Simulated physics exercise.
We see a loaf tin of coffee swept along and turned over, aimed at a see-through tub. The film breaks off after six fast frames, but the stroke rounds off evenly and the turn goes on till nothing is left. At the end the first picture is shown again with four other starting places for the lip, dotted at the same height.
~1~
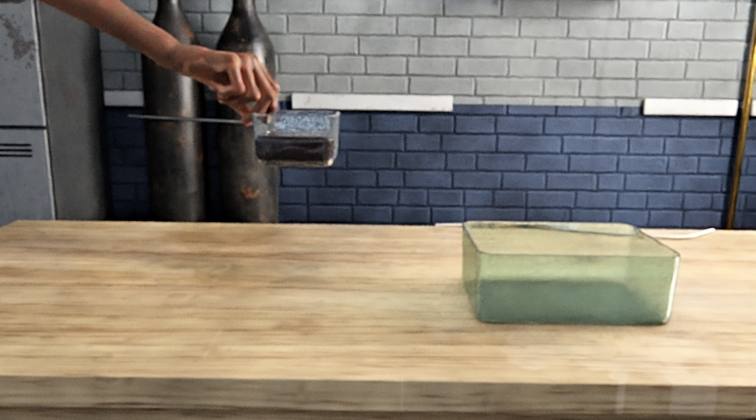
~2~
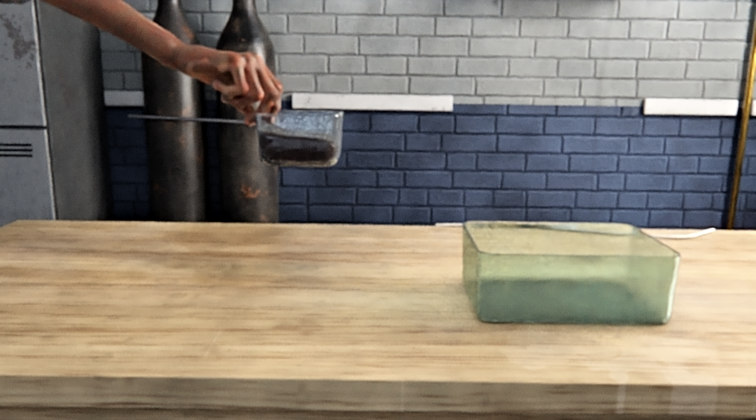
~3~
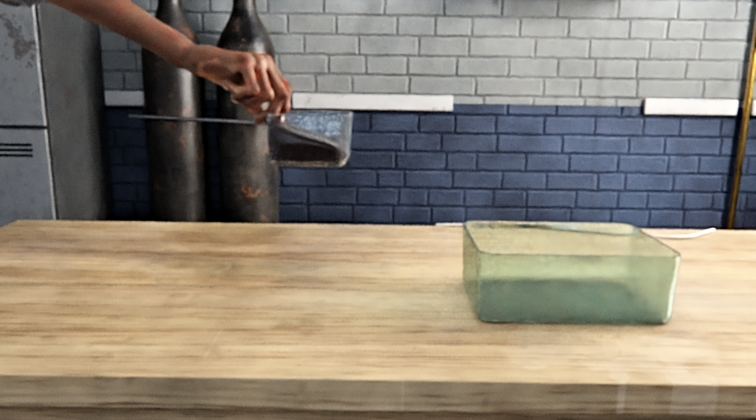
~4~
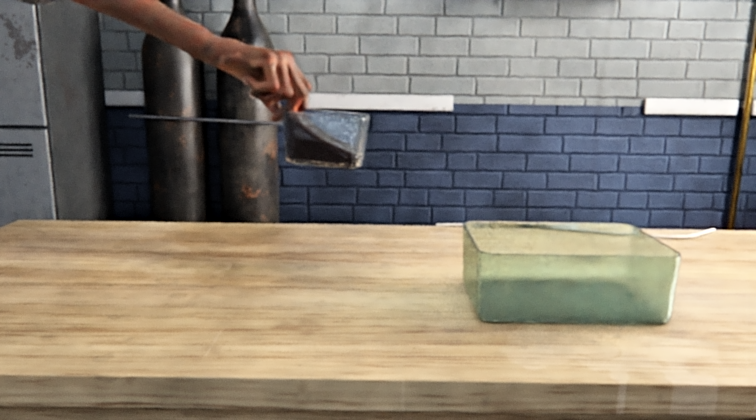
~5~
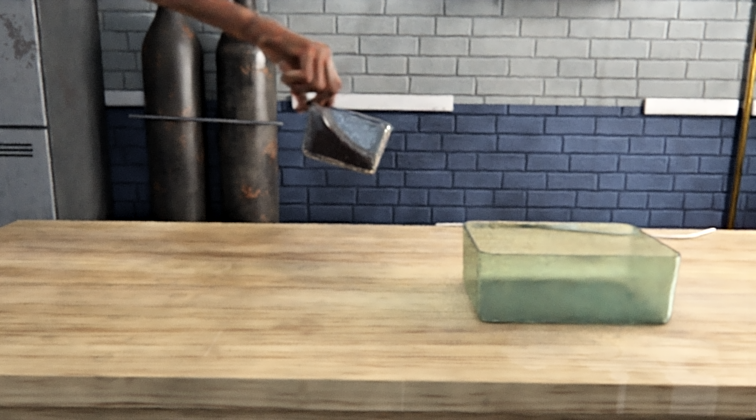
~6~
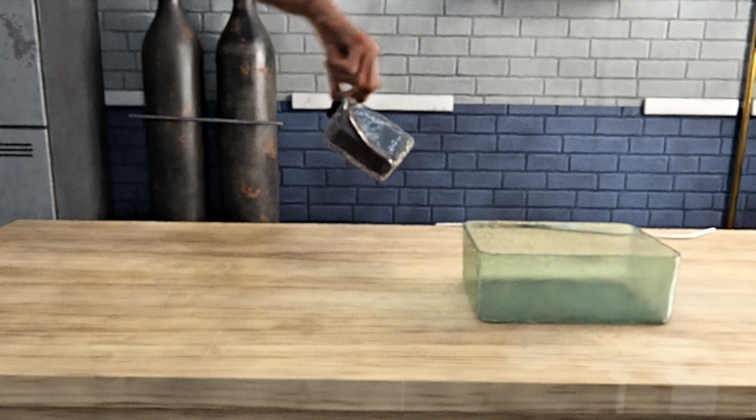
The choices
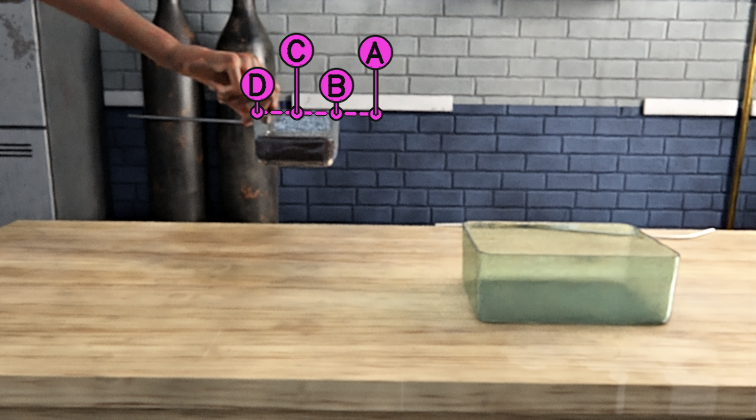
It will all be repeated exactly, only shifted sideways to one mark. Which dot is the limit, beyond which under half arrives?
The limit is D.
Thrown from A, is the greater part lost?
No, not at all.
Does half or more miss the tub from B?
No, not at all.
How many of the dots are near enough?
All of the four.
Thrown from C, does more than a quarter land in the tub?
Yes.
On the marked copy, A at (375, 114); B at (336, 113); C at (296, 112); D at (257, 112).
If A is chosen, about 93 % lands in the tub, 4 % falls short and 3 % goes beside or beyond.
If B is chosen, about 75 % lands in the tub, 7 % falls short and 19 % goes beside or beyond.
If C is chosen, about 77 % lands in the tub, 9 % falls short and 15 % goes beside or beyond.
If D is chosen, about 73 % lands in the tub, 16 % falls short and 11 % goes beside or beyond.
